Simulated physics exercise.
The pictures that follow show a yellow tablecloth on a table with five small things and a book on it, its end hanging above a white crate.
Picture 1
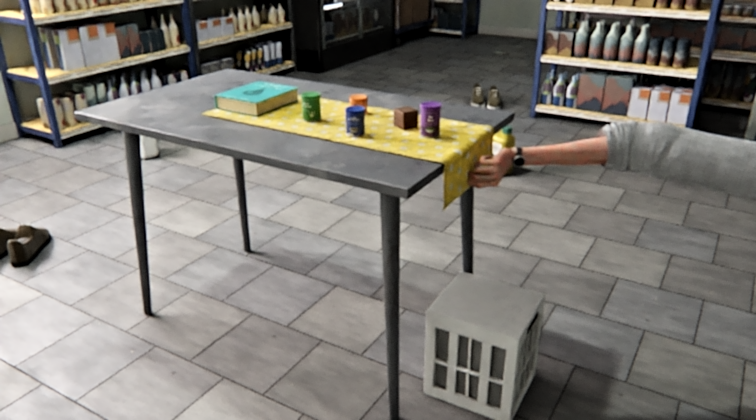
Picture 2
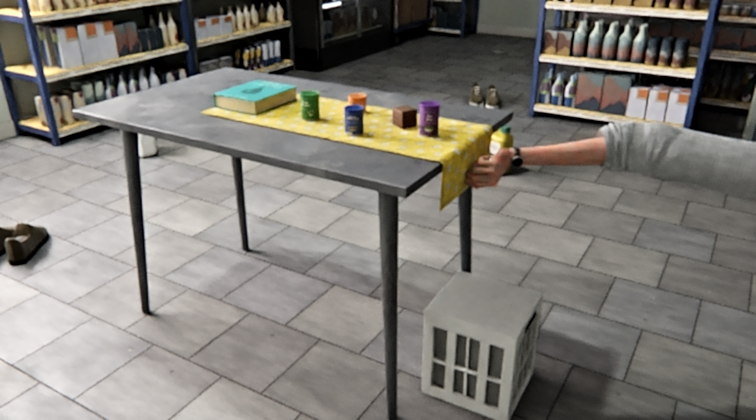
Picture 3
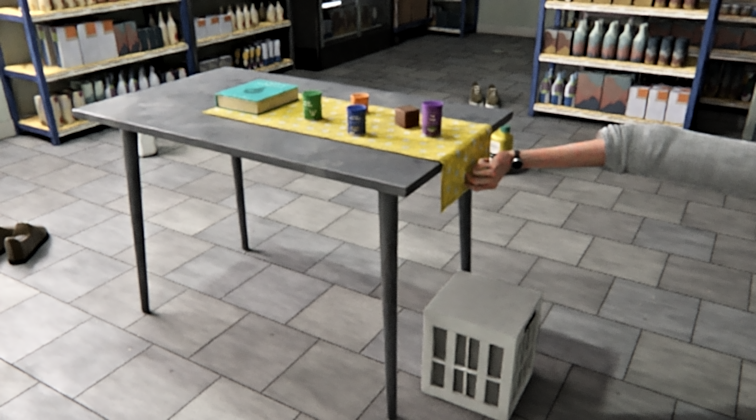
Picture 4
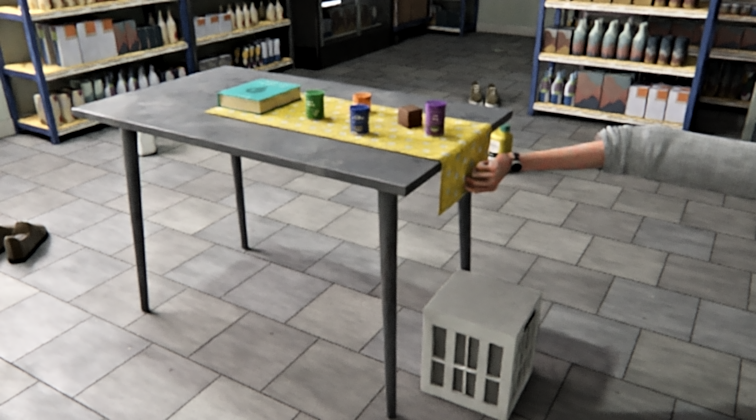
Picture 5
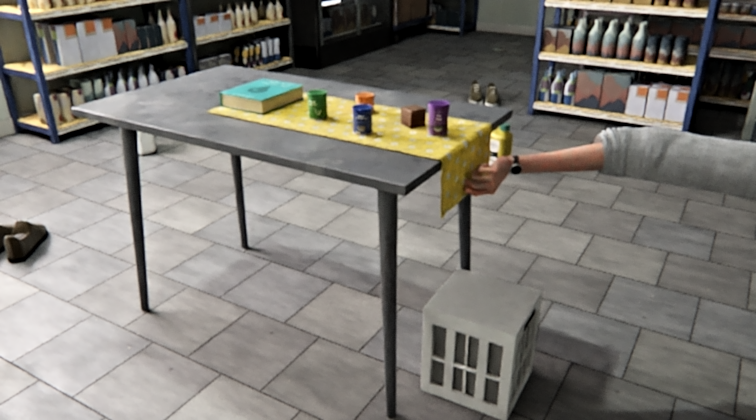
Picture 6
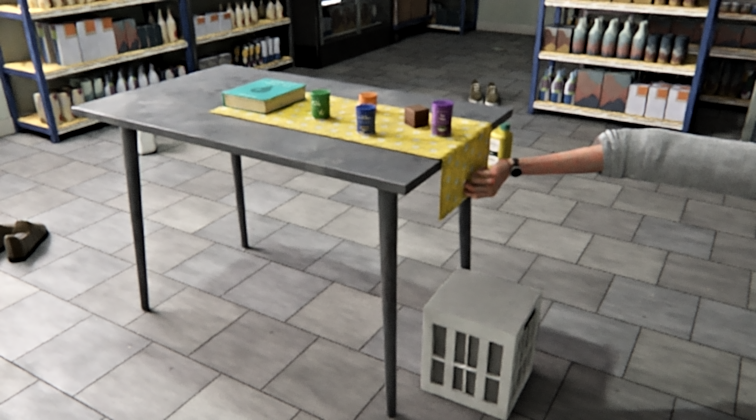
An arm in a grey sleeve reaches in from the right beside a dark table in a tiled shop room with stocked shelves, seen from slightly above. On the table, green, blue, orange and purple containers and a brown cube sit on a yellow cloth, a teal book at its left, a white crate below. The hand draws the hanging cloth slightly downward, and the objects shift slightly right with it.
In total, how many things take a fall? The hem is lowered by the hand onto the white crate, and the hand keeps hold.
Three in total.
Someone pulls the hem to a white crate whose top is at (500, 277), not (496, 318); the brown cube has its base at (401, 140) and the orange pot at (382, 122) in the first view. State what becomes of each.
Observed: Brown cube departs; orange pot remains seated.
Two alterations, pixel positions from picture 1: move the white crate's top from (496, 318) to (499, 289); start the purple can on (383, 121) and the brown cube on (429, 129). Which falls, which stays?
The purple can survives; the brown cube goes over.
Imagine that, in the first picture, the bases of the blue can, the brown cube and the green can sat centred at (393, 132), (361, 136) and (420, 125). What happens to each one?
The blue can drops off, the brown cube comes down, the green can tumbles off.
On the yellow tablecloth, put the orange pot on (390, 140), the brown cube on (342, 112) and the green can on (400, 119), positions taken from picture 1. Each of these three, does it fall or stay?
The orange pot ends up off; the brown cube stays put; the green can ends up off.
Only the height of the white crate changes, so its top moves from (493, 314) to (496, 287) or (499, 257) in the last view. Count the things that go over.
First height: 2; second height: 1.
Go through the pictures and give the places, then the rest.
The first frame shows hem (443, 211); purple can (431, 104); brown cube (406, 109); blue can (355, 108); orange pot (358, 97); green can (311, 94); top of the crate (496, 318).
The second frame shows hem (440, 210); purple can (430, 103).
The third frame shows hem (441, 213); brown cube (408, 108).
The fourth frame shows hem (438, 215); blue can (359, 107); top of the crate (493, 316).
The fifth frame shows hem (441, 219); orange pot (365, 95).
The sixth frame shows hem (439, 222); purple can (443, 103); brown cube (417, 108); blue can (366, 107); orange pot (368, 94); green can (320, 92).
Early on, hem near (464, 240); purple can gone.
Midway, hem on the crate; purple can, brown cube and blue can gone.
Finally, hem on the crate; purple can, brown cube and blue can gone. It carries off three.
